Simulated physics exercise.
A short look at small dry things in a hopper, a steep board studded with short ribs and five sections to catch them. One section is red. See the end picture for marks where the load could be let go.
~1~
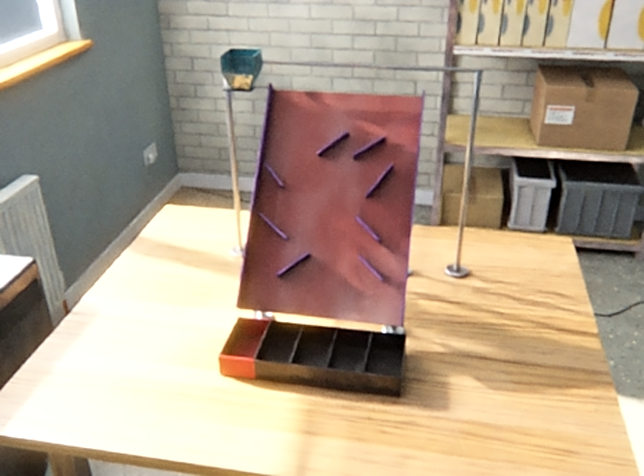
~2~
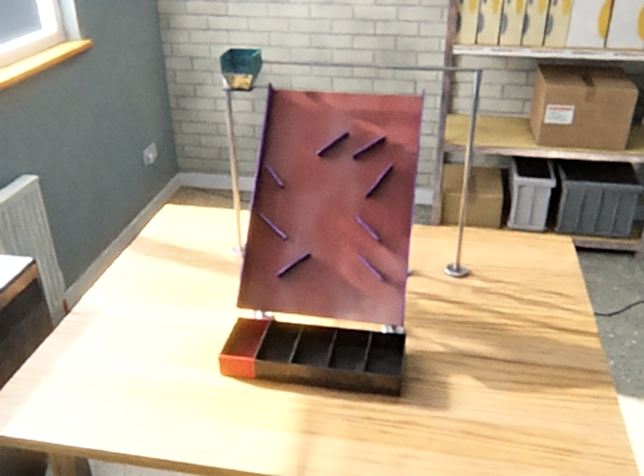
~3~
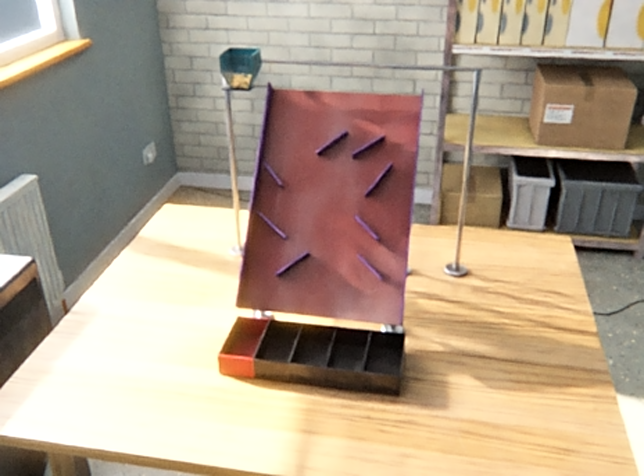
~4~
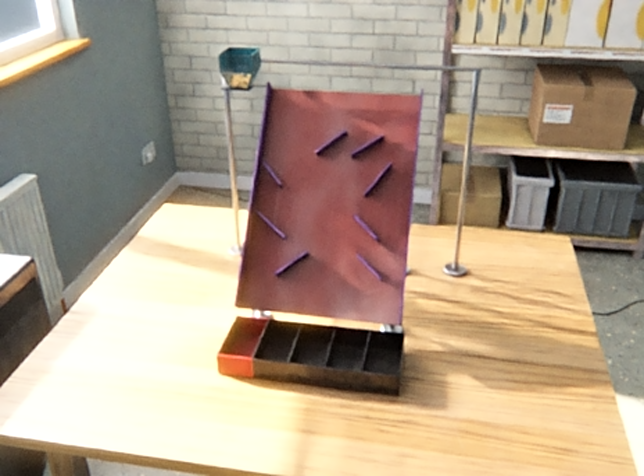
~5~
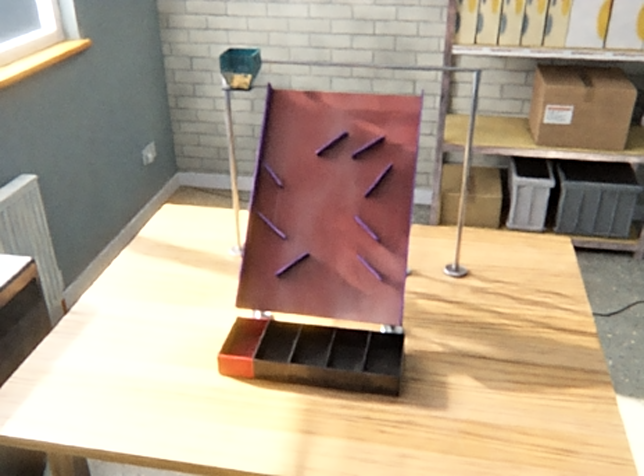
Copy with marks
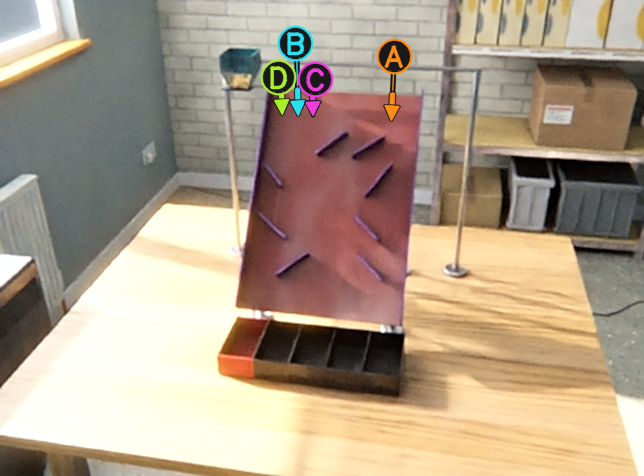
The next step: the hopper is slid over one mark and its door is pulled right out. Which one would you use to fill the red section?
Mark C does it best.
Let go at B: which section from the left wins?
It is the first one.
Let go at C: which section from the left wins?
The first.
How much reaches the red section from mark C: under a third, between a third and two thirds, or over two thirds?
Mark C gives over two thirds.
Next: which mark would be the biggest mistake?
It is A.
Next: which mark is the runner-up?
B.
On the marked copy, mark A meets the board at (391, 115); mark B meets the board at (298, 110); mark C meets the board at (313, 110); mark D meets the board at (282, 109).
If A is chosen, roughly a quarter in the red section, roughly two thirds in other sections, about a tenth outside the box.
If B is chosen, roughly two thirds in the red section, roughly a quarter in other sections, just a few outside the box.
If C is chosen, the larger part in the red section, about a tenth in other sections.
If D is chosen, roughly half in the red section, roughly a third in other sections, about a tenth outside the box.
